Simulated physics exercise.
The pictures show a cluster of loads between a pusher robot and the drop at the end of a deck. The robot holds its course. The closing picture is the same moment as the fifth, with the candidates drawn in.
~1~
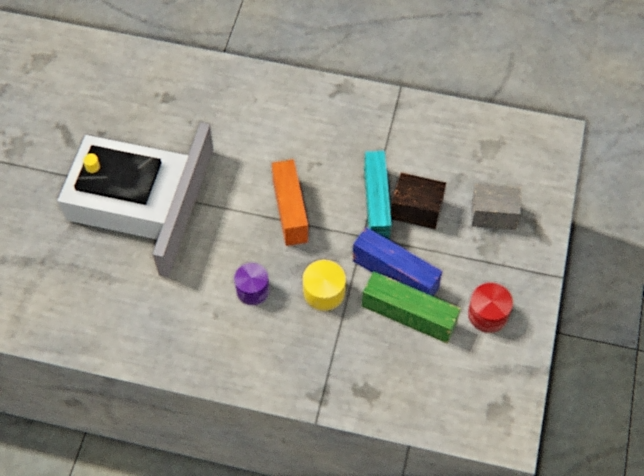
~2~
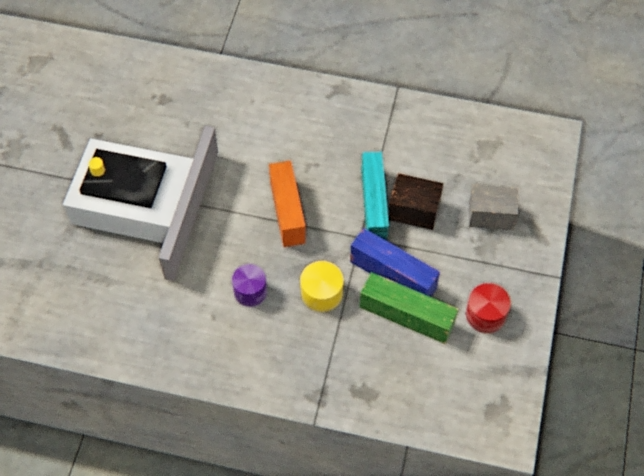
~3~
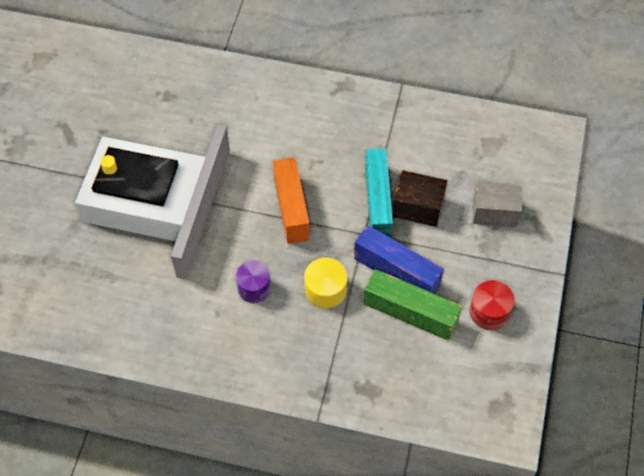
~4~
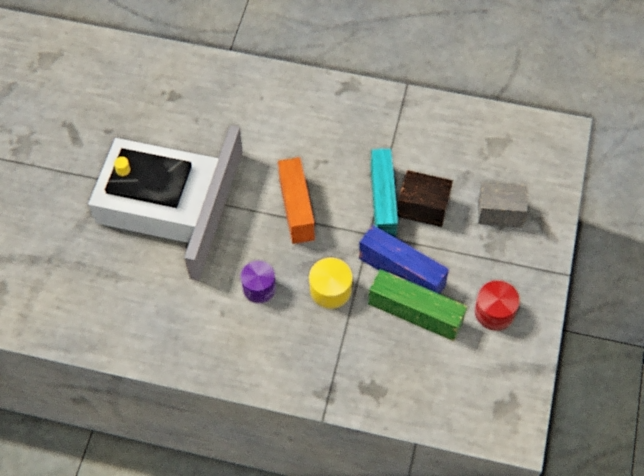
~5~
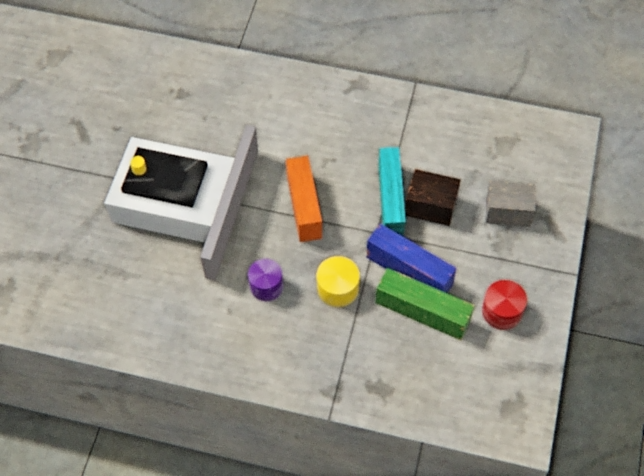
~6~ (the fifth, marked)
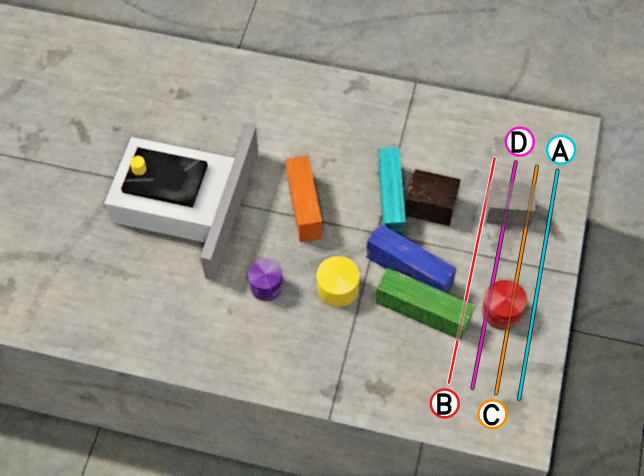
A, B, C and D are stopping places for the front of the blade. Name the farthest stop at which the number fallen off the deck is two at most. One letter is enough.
As far as mark D.
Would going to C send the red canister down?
Yes.
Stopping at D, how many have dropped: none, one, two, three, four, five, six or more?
By then, two.
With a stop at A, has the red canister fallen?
Yes.
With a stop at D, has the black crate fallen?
No.
On the marked copy, A at (539, 278); B at (473, 264); C at (518, 273); D at (495, 269).
With D. Early on, robot (262, 197); purple canister (325, 298); yellow canister (358, 283).
Further on, robot (357, 216); red canister (540, 323); grey crate (547, 212).
At the end, robot (433, 232); grey crate over the edge; red canister over the edge; two fallen.
As for the rest, A drops five; B is within the limit but short; C drops five.
